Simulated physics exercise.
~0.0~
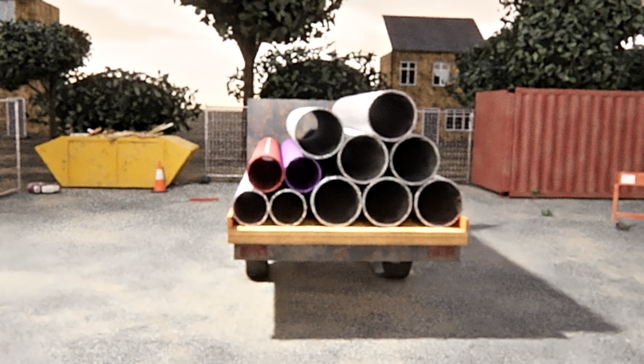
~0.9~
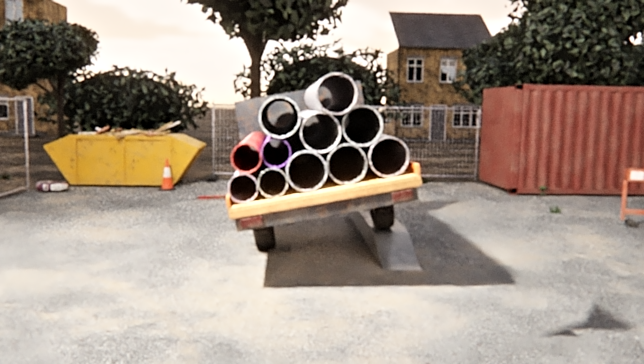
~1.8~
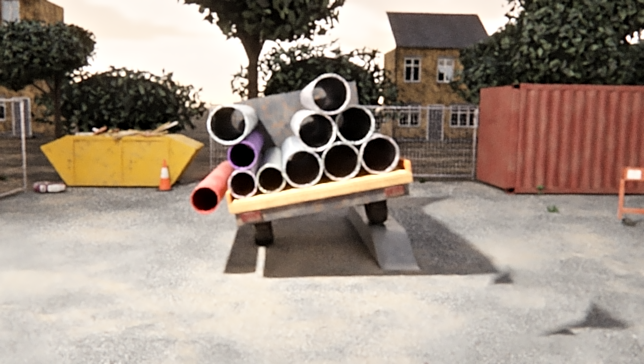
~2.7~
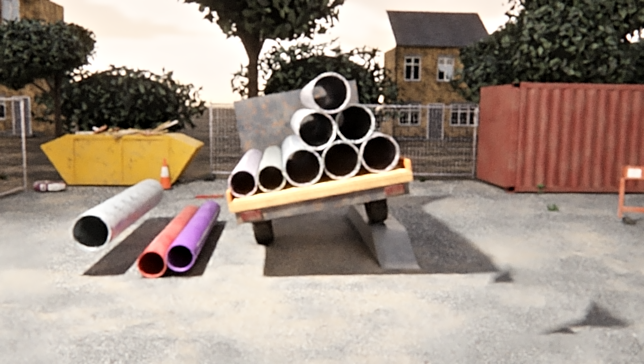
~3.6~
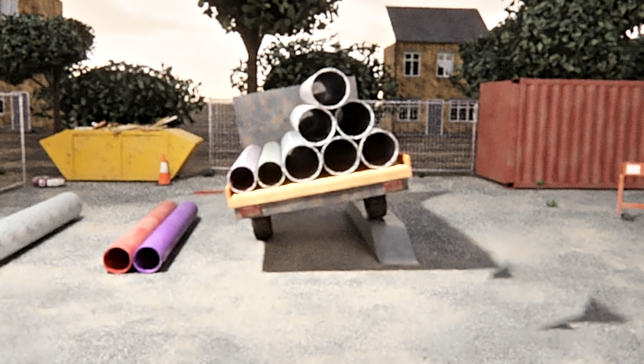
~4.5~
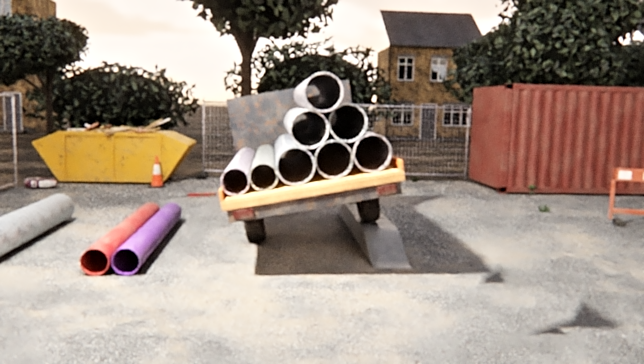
The video shows a flatbed trailer stacked with loose pipes tilting to the left as one wheel mounts a ramp-like block, and the red, purple and one grey pipe tumble off the left side, roll left and come to rest on the ground while the others stay aboard.
